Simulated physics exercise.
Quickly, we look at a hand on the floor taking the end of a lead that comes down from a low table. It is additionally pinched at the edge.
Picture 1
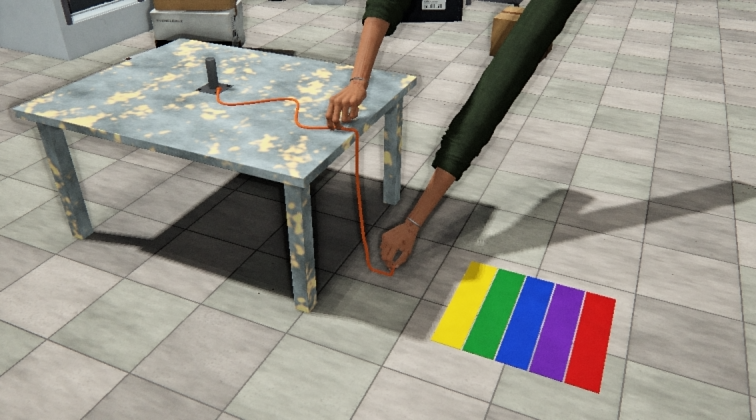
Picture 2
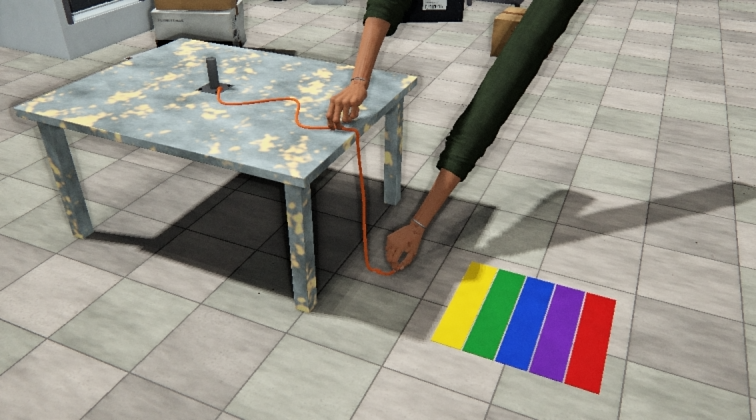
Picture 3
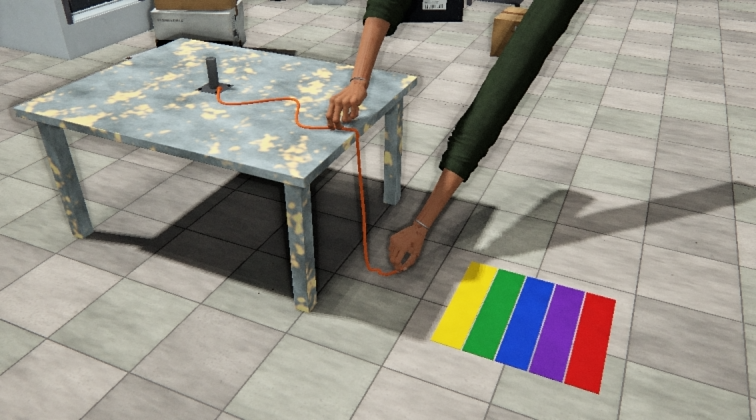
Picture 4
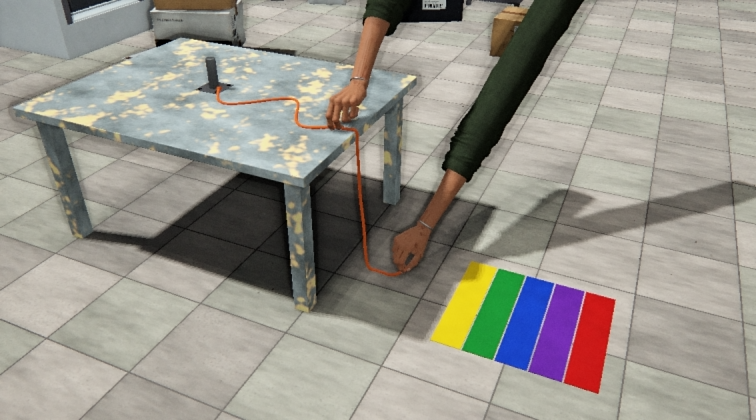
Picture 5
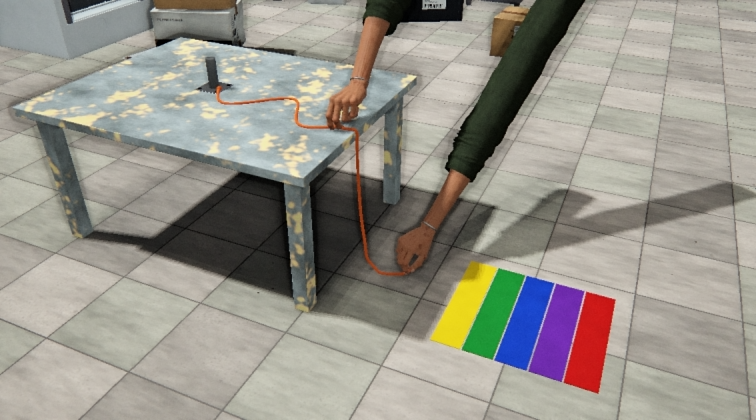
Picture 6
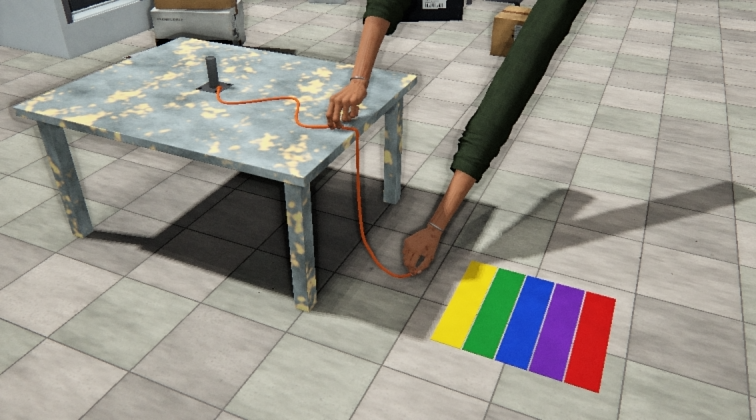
The clip opens on an orange lead running across a low, patchy table and down to the tiled floor, one hand pinching it at the edge while another holds its end. The lower hand then slides the end slightly rightward, nearer the coloured stripes, while the upper hand stays still.
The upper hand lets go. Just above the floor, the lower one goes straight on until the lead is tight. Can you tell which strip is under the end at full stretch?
Yes, the purple one.
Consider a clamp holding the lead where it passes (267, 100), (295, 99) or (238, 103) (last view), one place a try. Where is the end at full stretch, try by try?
The three spots are (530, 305), (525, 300) and (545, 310), in that order.
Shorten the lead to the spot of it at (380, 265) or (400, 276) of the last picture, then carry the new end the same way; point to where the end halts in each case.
In order, around (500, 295) and (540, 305).
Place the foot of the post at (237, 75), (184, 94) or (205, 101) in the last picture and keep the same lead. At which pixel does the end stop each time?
First (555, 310), then (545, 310), then (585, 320).
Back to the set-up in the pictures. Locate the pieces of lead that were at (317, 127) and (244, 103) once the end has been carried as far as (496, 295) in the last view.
(367, 147) and (270, 99), approximately.
Early on, end near (496, 295); over green.
Midway, end near (538, 307); over blue.
At the end of the slack, end near (564, 314); over purple. Over purple.
